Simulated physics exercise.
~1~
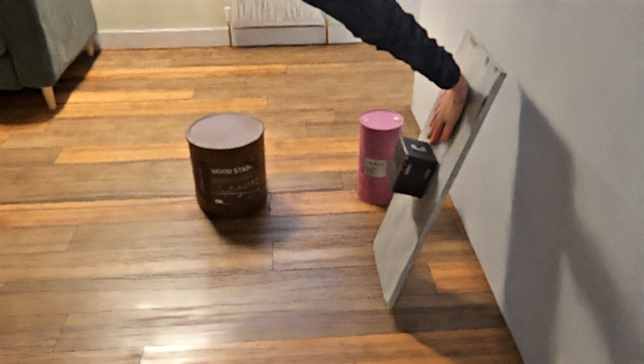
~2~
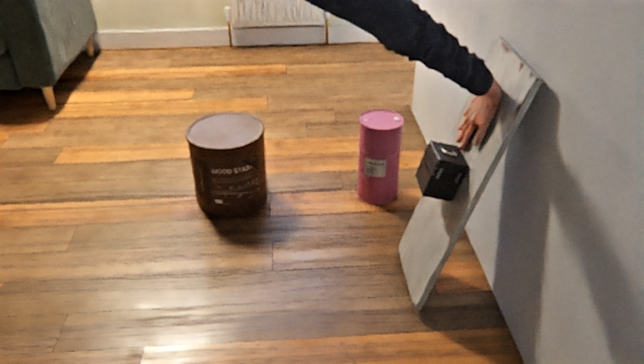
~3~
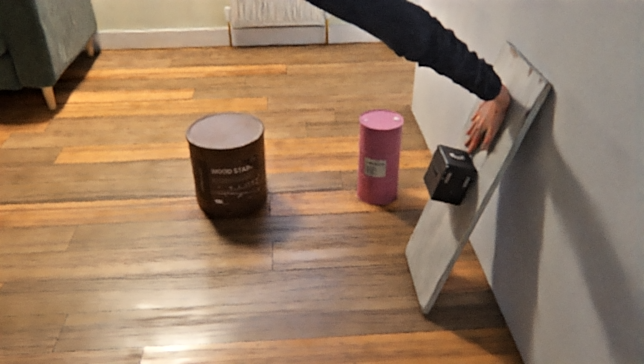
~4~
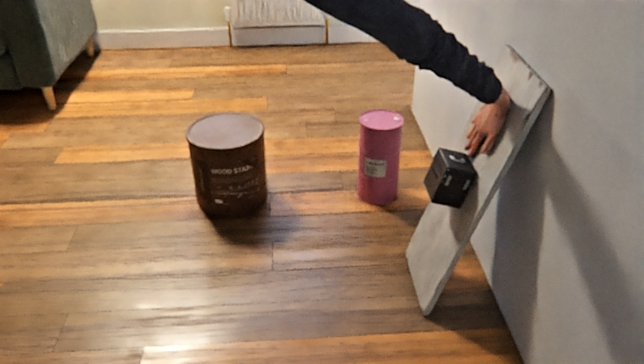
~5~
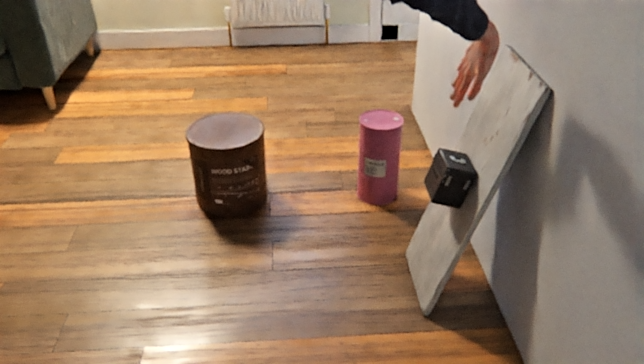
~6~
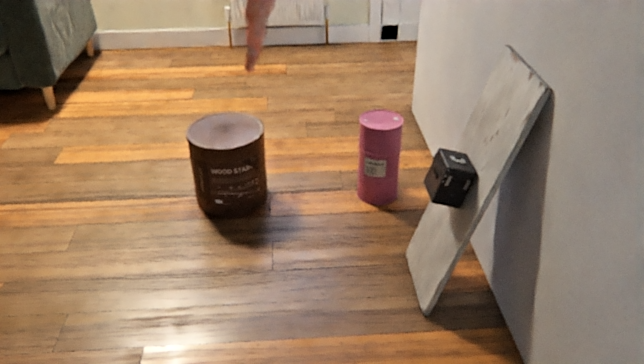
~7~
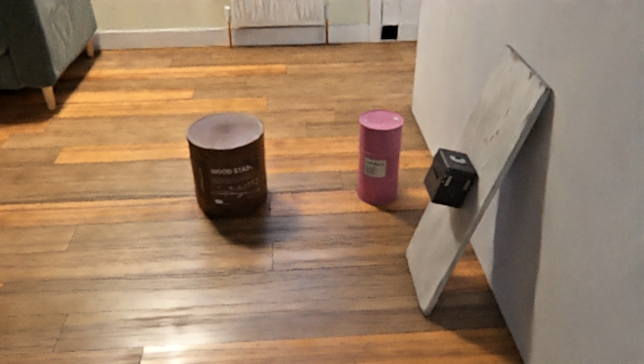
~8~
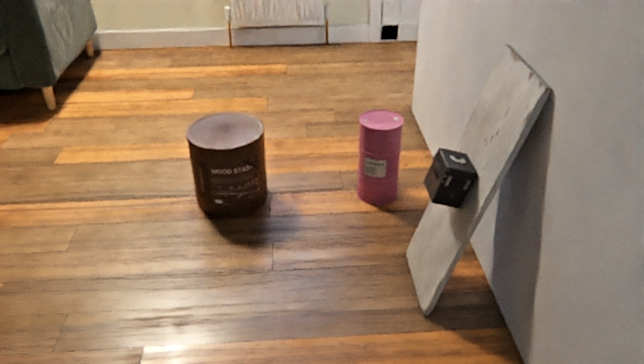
A hand and dark-sleeved arm reach in from the top toward a pale board beside a bare wall on the right, seen by a still camera looking across a wooden floor. A small black box sits against the board's face, with a pink canister to its left and a larger brown pail farther left. The hand moves the board to the right and settles it at a slant against the wall. It then lets go and draws back out of view. The board stays leaning with the box still on it, and the canister and pail remain in place.
